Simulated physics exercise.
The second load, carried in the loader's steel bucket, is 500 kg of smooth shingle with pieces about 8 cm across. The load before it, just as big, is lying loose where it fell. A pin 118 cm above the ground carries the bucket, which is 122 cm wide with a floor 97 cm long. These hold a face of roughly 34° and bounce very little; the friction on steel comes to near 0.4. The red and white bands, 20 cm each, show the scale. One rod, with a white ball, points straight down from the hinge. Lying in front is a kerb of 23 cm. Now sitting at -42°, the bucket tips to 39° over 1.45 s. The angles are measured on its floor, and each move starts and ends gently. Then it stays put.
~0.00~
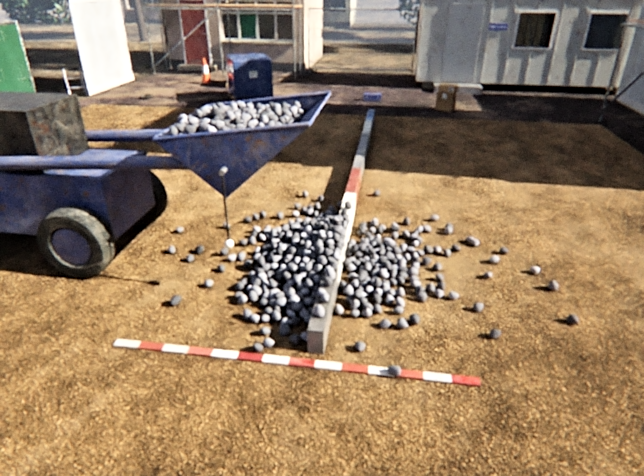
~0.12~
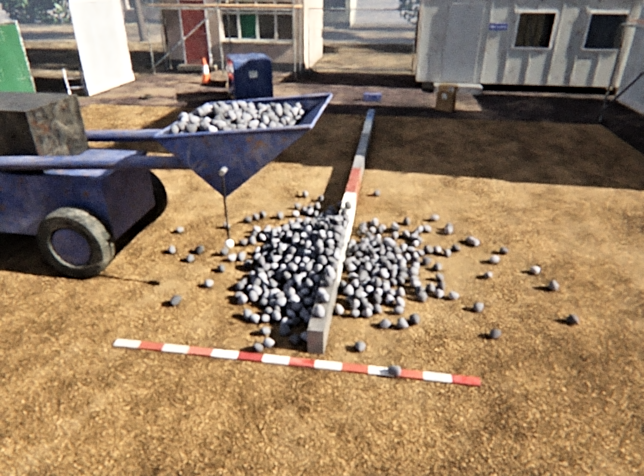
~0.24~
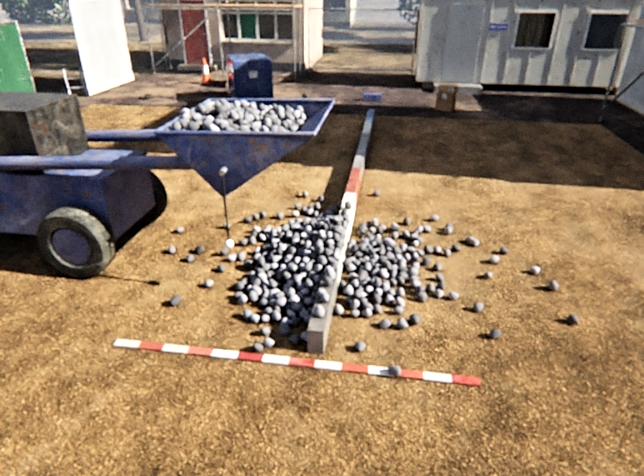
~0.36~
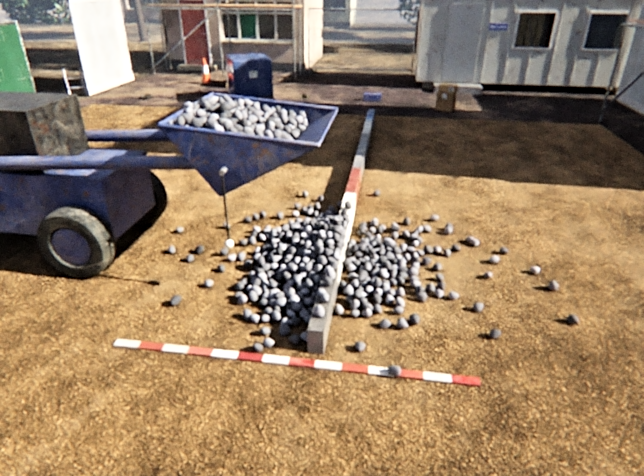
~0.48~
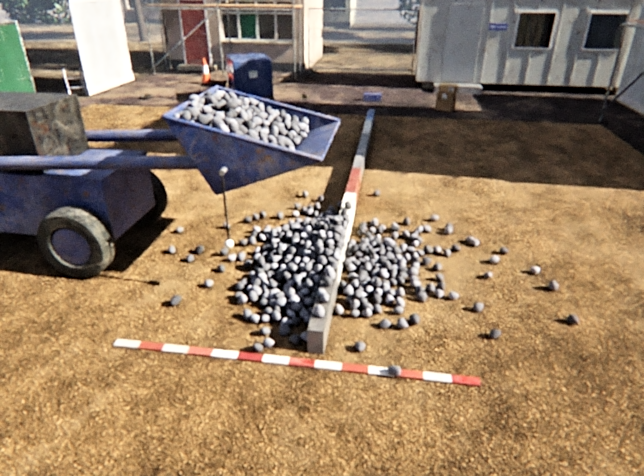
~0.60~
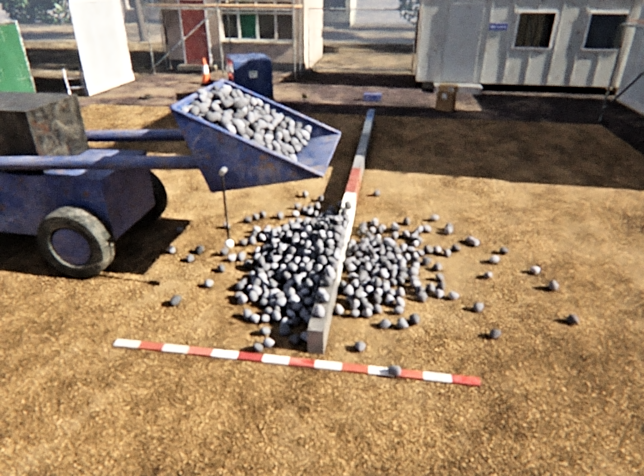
Blue loader bucket full of grey stones tilting steadily down to the right beside a loose stone heap straddling a kerb.
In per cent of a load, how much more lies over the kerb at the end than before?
Some 63 per cent more.
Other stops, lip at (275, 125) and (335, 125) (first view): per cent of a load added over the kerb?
About 25 per cent from the first spot and 95 per cent from the second.
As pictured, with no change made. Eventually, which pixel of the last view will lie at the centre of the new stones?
They settle centred around (359, 256).
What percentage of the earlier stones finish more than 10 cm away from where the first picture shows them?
The answer is about 25 per cent.
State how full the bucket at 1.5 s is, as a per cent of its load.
Close to 40 in a hundred is still held.
After 1.1 s the floor is at 27°; in per cent of one load, 98 in the bucket, 76 on this side of the kerb, 27 over the kerb; the foremost stones are at (513, 277).
After 1.5 s the floor is at 39°; in per cent of one load, 40 in the bucket, 116 on this side of the kerb, 44 over the kerb; the foremost stones are at (513, 277).
After 1.9 s the floor is at 39°; in per cent of one load, 5 in the bucket, 122 on this side of the kerb, 74 over the kerb; the foremost stones are at (513, 277).
After 4.6 s the floor is at 39°; in per cent of one load, 0 in the bucket, 111 on this side of the kerb, 90 over the kerb; the foremost stones are at (538, 297). Net gain over the kerb, 63.
